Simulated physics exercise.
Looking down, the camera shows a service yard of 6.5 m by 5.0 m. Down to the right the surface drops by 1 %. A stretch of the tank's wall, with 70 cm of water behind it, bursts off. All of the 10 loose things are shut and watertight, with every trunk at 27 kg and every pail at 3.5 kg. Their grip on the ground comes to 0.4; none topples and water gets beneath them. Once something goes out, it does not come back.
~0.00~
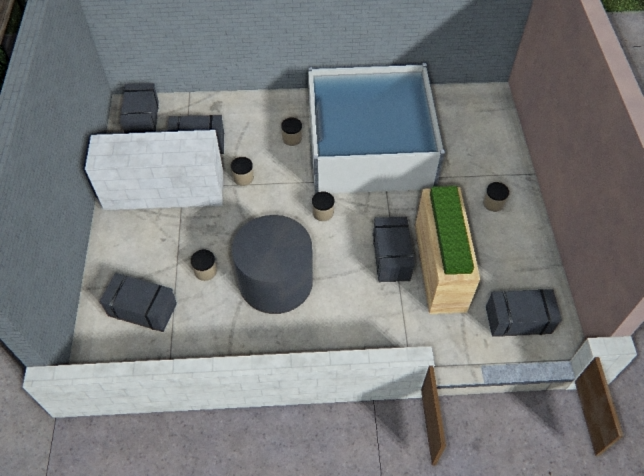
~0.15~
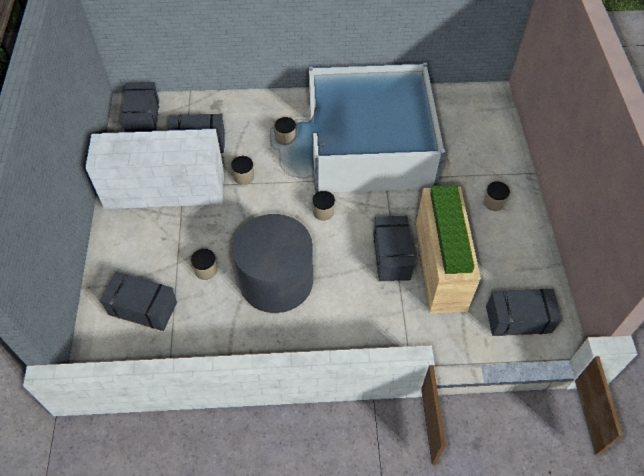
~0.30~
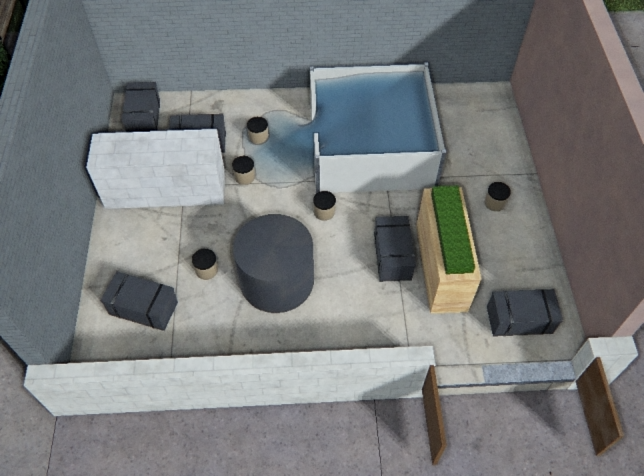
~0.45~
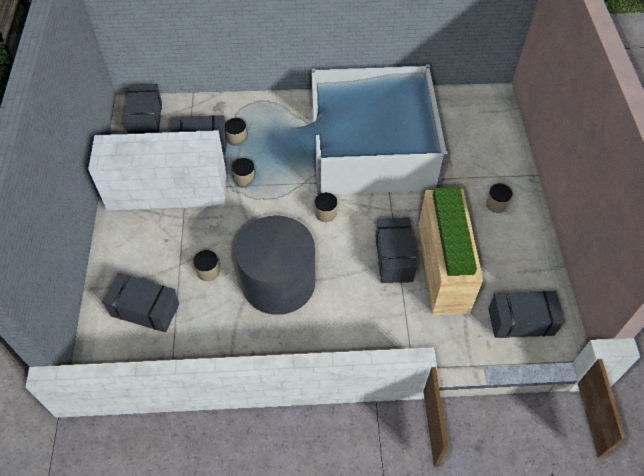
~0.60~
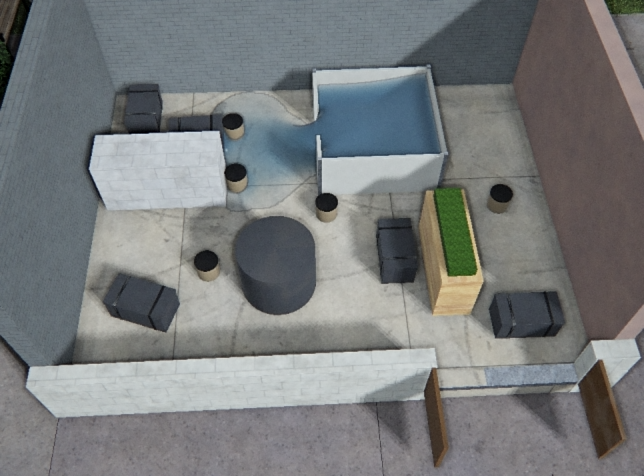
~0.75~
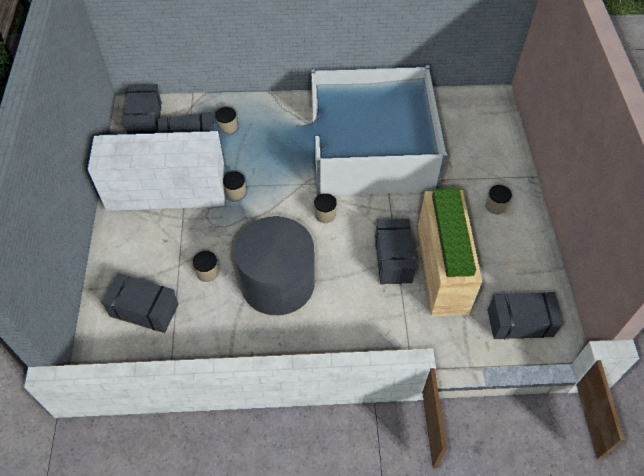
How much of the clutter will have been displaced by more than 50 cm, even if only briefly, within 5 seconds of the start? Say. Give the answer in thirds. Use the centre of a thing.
One to two thirds.
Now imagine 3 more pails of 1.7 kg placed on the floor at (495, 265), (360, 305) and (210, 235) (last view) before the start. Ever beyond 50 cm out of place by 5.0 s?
Reading them off in order: Not beyond, not beyond, clears the mark.
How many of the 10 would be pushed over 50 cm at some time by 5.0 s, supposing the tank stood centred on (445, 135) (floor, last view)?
7.
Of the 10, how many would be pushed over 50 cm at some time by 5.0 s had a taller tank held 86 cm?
That would make 6 of them.
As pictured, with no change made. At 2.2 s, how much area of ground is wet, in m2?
Some 14 m2.
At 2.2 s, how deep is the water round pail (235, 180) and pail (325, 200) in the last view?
I'd estimate 5 cm for the first and 0 cm for the second.
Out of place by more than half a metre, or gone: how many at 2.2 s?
The number I get is 4.
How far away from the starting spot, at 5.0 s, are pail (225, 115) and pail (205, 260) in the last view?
120 cm and 140 cm.
After 1.1 s 3 of 10 are over 50 cm from their spots; 2 afloat.
After 2.2 s 4 of 10 are over 50 cm from their spots; 3 afloat.
After 3.5 s 4 of 10 are over 50 cm from their spots; 5 afloat.
After 5.0 s 4 of 10 are over 50 cm from their spots, and 4 have been at some point; 5 afloat.
